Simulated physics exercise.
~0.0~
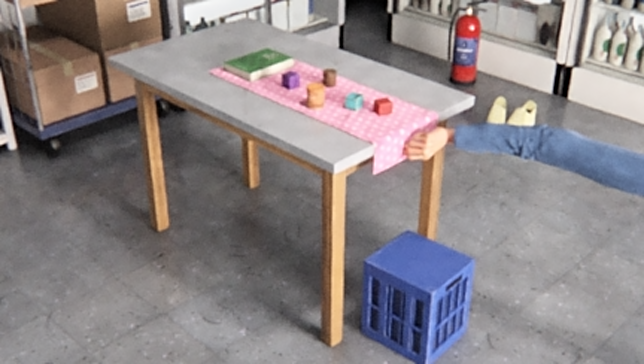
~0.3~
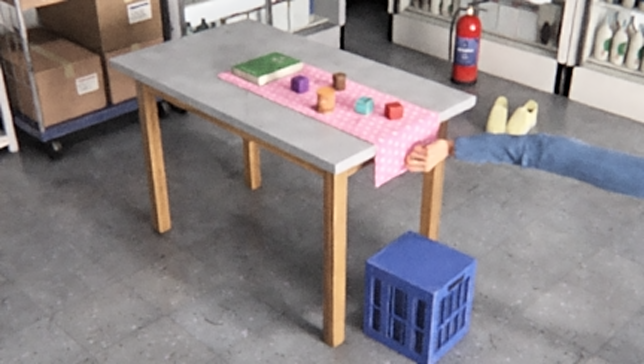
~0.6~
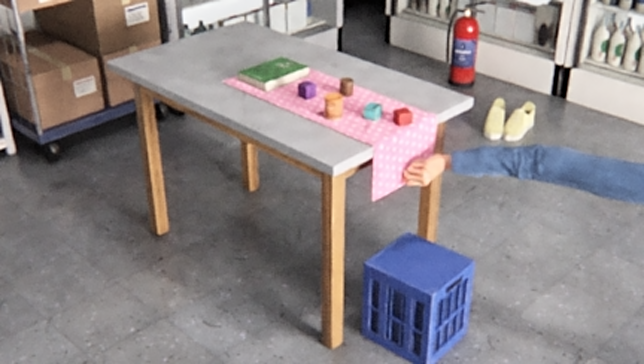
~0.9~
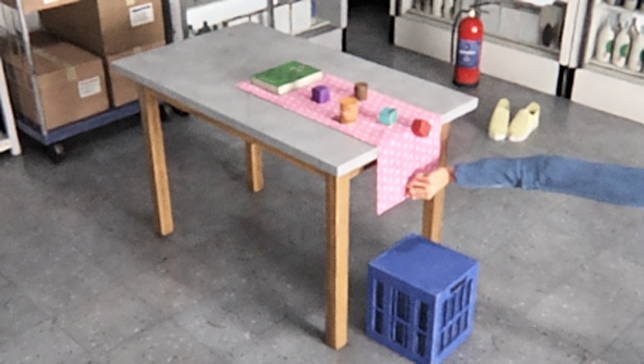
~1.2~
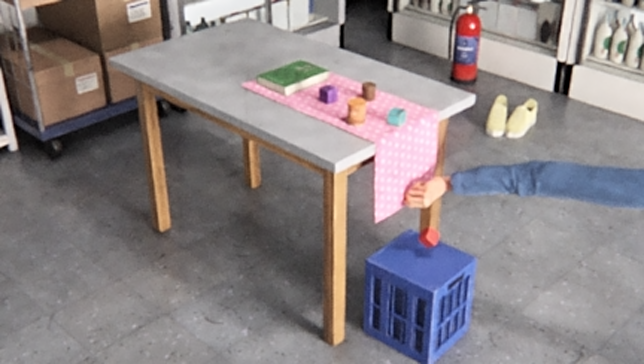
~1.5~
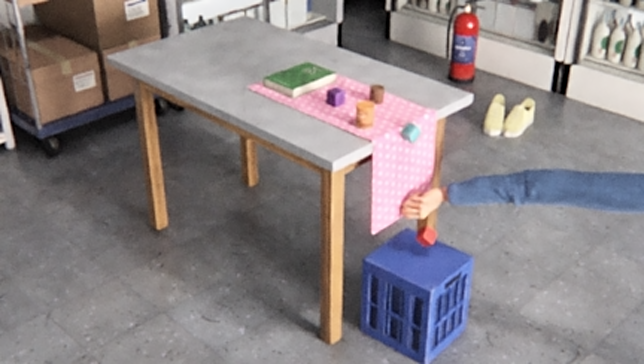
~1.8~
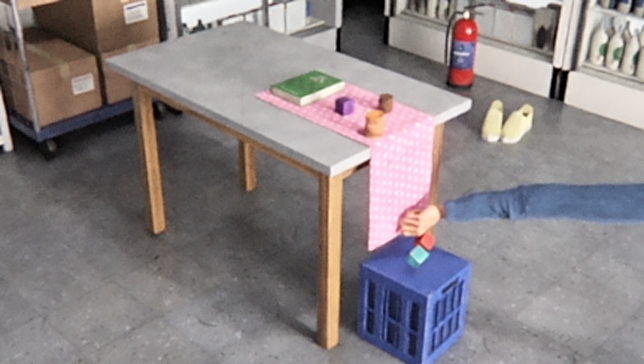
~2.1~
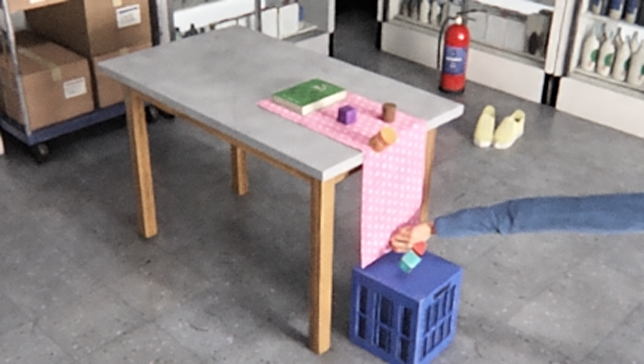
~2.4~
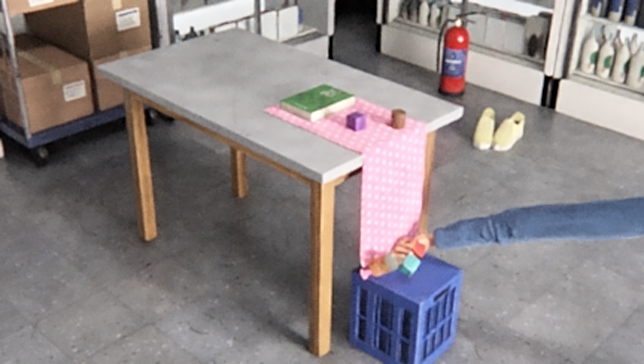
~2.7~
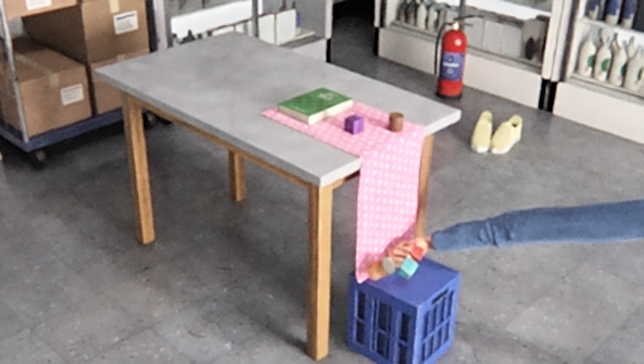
In this clip, a hand draws a pink runner off the near end of a gray table until its hem reaches a blue crate, and a red block, a turquoise block and an orange piece drop in turn onto the crate, while the green book, purple block and brown piece stay on the table.
